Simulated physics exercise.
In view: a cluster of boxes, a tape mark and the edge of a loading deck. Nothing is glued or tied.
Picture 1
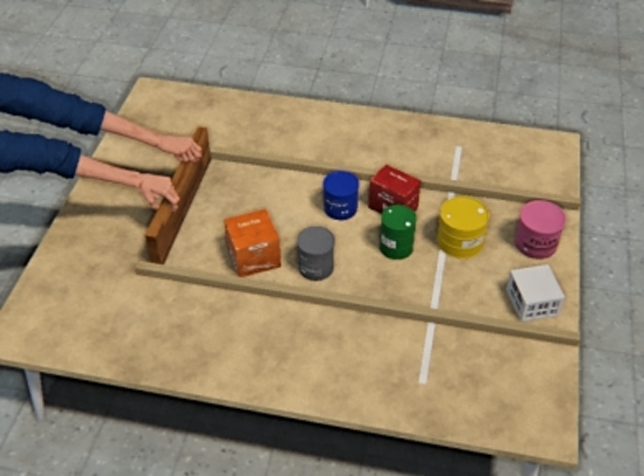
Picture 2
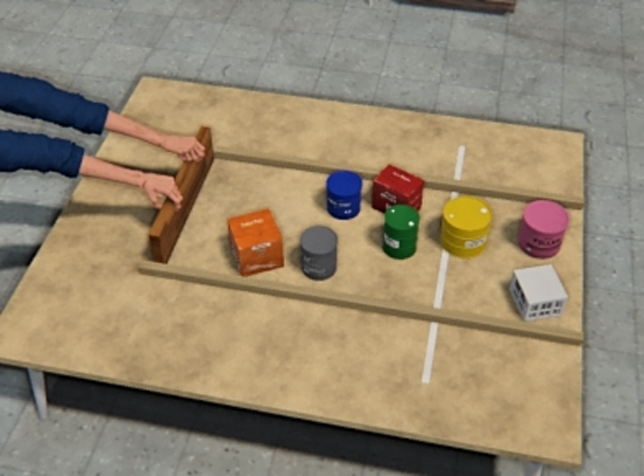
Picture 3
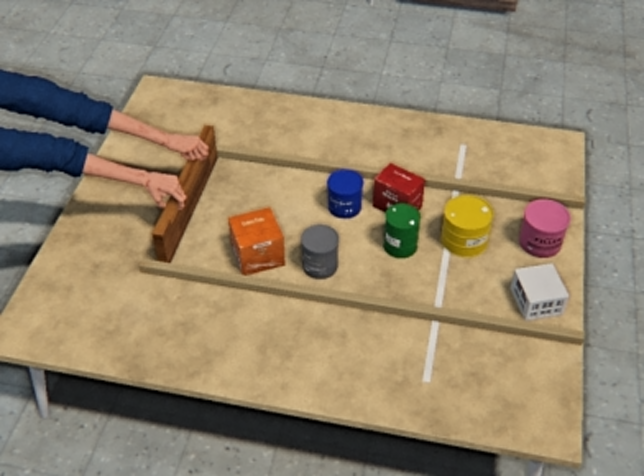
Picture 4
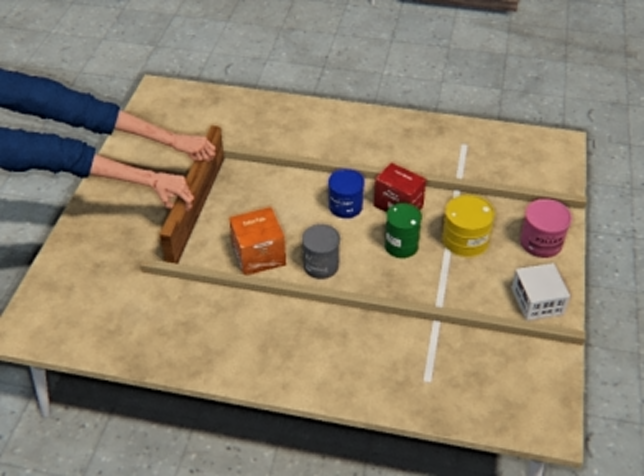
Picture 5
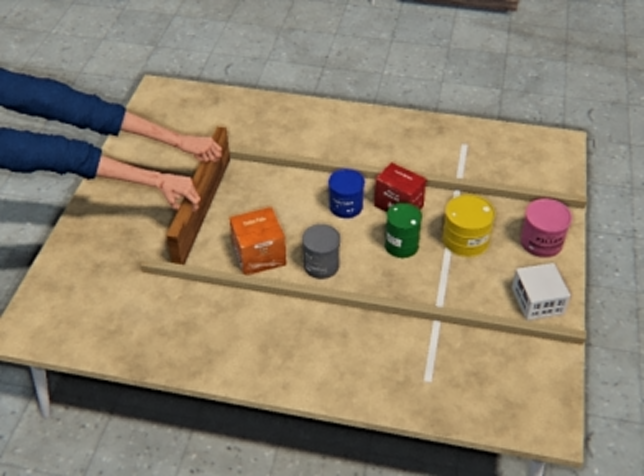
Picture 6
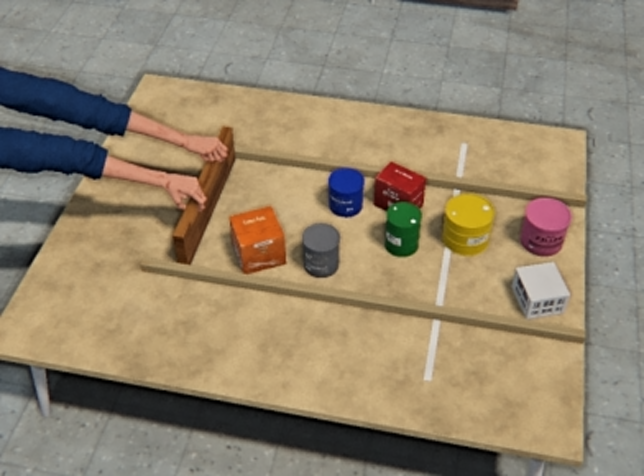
Two hands in dark blue sleeves grip a wooden plank at the left of a tan loading deck, seen from above at an angle over a grey tiled floor. Between two rails sit an orange box, grey, blue, green and yellow containers, a red box, and, beyond a white tape line, a pink pail and white crate. The hands slide the plank slightly rightward toward the orange box, while the objects barely shift in view.
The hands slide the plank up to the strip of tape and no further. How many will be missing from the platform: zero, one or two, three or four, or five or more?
Outcome: The number that fall off is zero.
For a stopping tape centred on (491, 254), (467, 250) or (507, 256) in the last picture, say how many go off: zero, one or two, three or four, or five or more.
Taking them in turn, one to two; zero; just one or two.
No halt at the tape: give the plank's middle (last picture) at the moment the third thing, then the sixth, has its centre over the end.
First at (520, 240), next at (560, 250).
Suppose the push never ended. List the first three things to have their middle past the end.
The order is the white crate, then the pink pail, then the grey pail.
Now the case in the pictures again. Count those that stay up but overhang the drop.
The number is 0.
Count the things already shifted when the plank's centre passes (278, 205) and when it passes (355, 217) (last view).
By then 2, and 4.
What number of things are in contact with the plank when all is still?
That makes 4.
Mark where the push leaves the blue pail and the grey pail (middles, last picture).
Near (471, 215) and (510, 280).
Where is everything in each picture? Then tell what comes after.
Pink pail (539, 230); white crate (535, 293); yellow canister (462, 227); plank (181, 195); tape (443, 250), in the first picture.
White crate (538, 293); blue pail (344, 196), in the second picture.
Yellow canister (466, 226); grey pail (320, 252), in the third picture.
Pink pail (545, 229); green canister (403, 231), in the fourth picture.
White crate (540, 292); orange box (258, 241), in the fifth picture.
Pink pail (545, 228); white crate (540, 290); yellow canister (468, 225); plank (207, 194); tape (448, 247), in the sixth picture.
A little later, none off yet; pink pail at rest near (545, 228); white crate at rest near (540, 290); yellow canister at rest near (468, 225).
When it is over, the number that fall off is zero.
